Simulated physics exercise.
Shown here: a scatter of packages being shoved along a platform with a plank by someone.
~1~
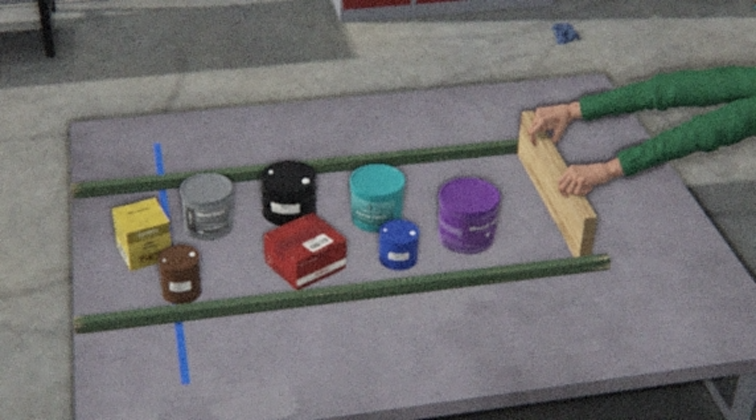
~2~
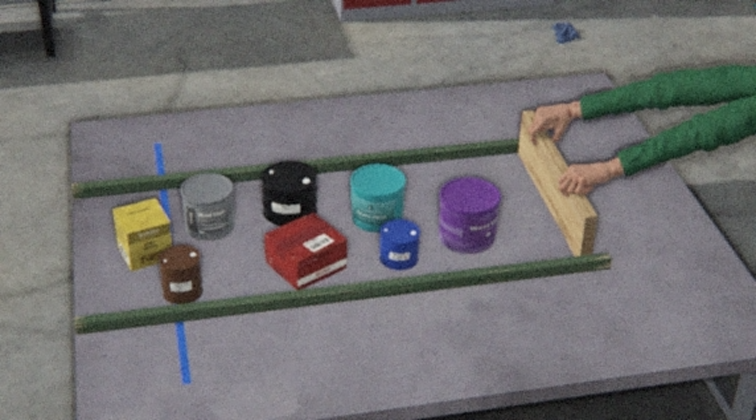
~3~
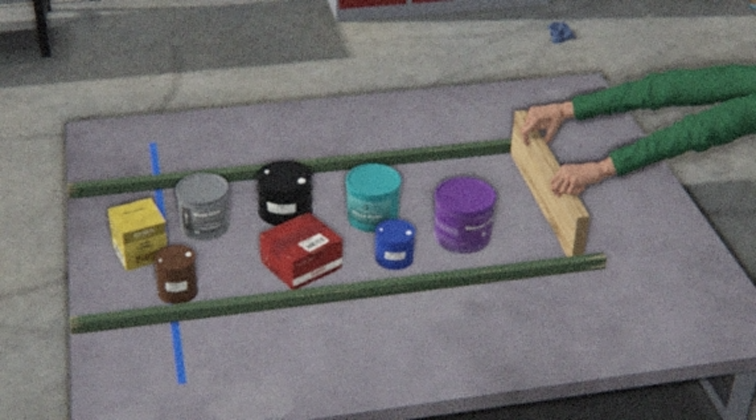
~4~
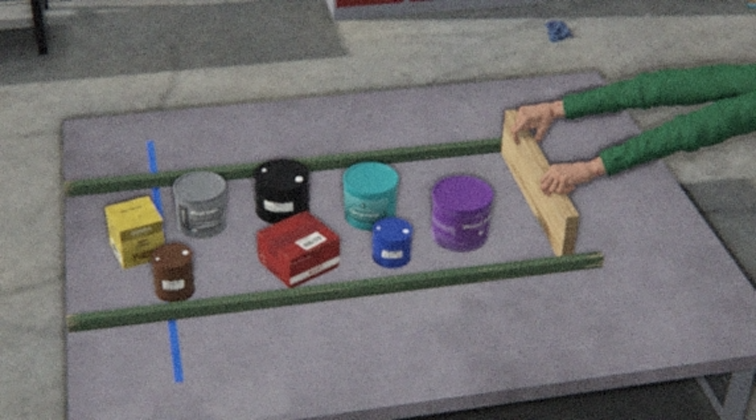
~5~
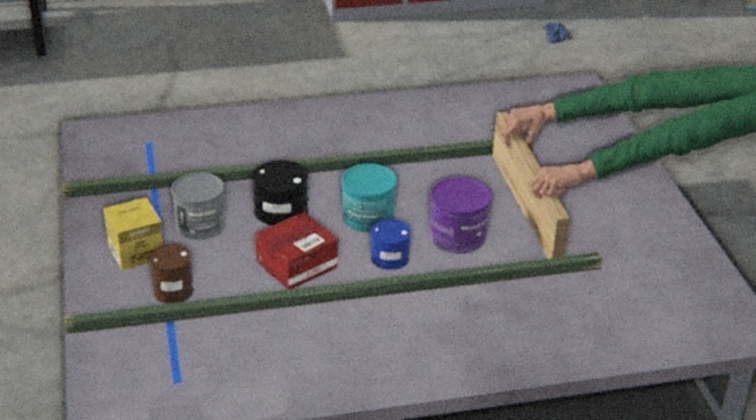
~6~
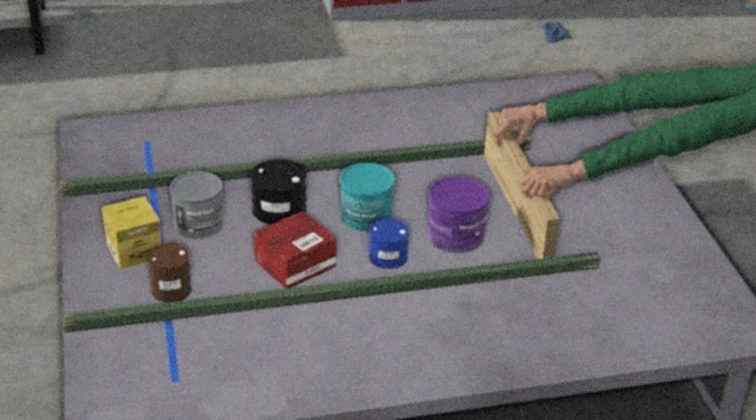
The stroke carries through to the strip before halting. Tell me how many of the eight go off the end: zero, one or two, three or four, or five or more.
The edge claims under three, at least one.
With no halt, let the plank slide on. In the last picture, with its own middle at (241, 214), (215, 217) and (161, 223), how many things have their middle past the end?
First 0, next 0, last 2.
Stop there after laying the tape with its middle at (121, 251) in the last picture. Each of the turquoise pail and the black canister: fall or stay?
Here's how it goes: The turquoise pail stays where it is, and the black canister stays where it is.
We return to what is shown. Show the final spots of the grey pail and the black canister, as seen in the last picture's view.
The grey pail stops around (76, 216); the black canister around (125, 189).
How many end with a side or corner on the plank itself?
Total: 3.
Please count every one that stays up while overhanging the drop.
The tally is 2.
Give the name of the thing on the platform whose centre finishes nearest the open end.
The red parcel, that one.
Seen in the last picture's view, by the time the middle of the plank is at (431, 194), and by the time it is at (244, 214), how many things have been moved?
Tally: 2; 8.
Soon after, none off yet; yellow box at rest near (133, 233); brown canister at rest near (170, 273); grey pail at rest near (198, 206).
After that, none off yet; yellow box moving near (131, 233); brown canister displaced a little near (158, 276); grey pail displaced a little near (168, 207).
In the end, the number that fall off is one or two; gone, brown canister and yellow box.
